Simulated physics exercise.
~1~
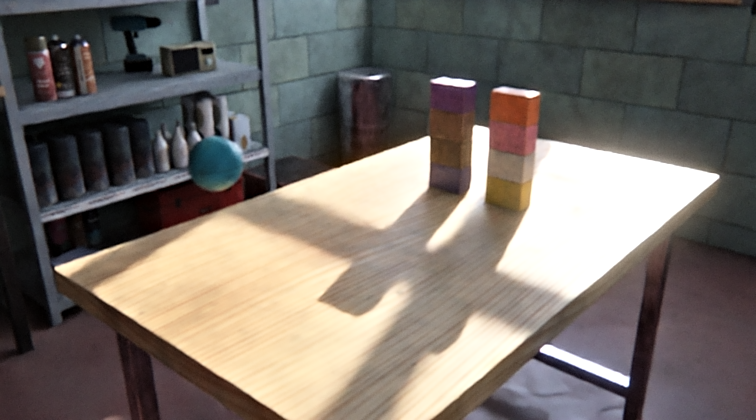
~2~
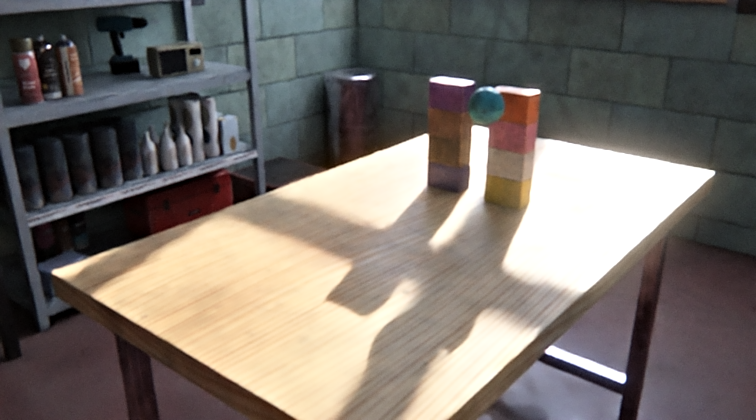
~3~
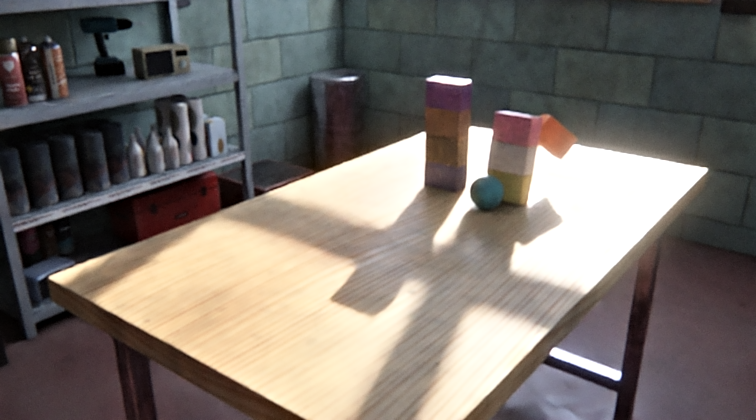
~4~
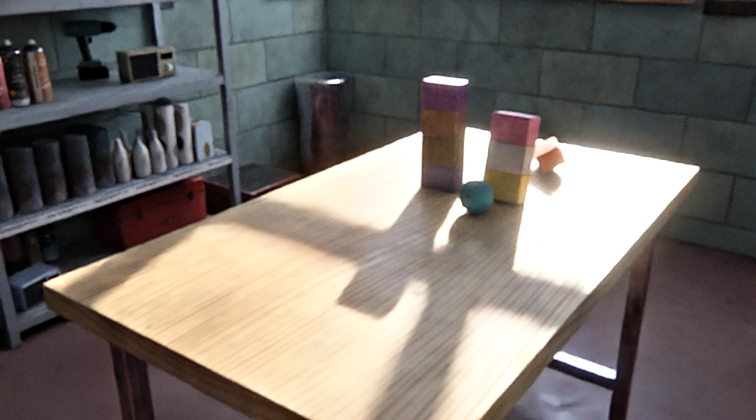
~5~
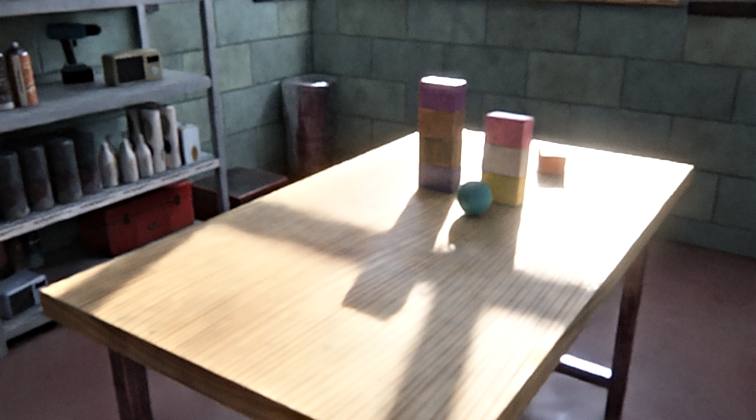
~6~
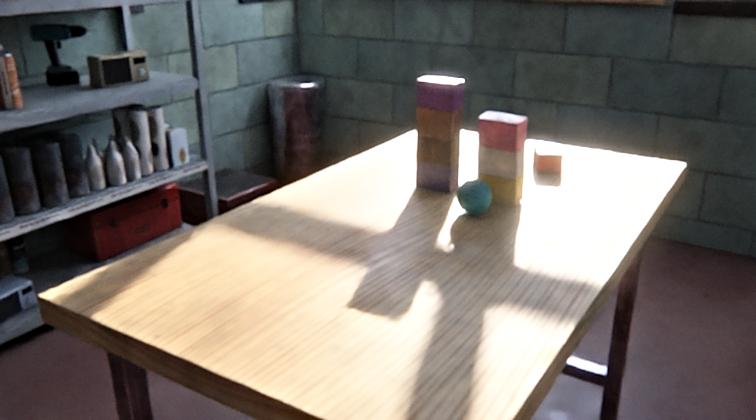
A wooden table with a pale, sunlit top stands in a workshop with green block walls and cluttered shelves at the left, seen from slightly above as the view drifts gently sideways. Two towers of four coloured blocks stand near the far end, the left topped with purple, the right stacked orange, pink, white and yellow. A turquoise ball flies in from the left and strikes the top of the right tower. The orange block tumbles off behind to the right, while the ball drops in front and the remaining blocks tilt, then settle upright. Finally, the orange block lies on the table, the ball rests beside the shortened tower, and the left tower still stands.
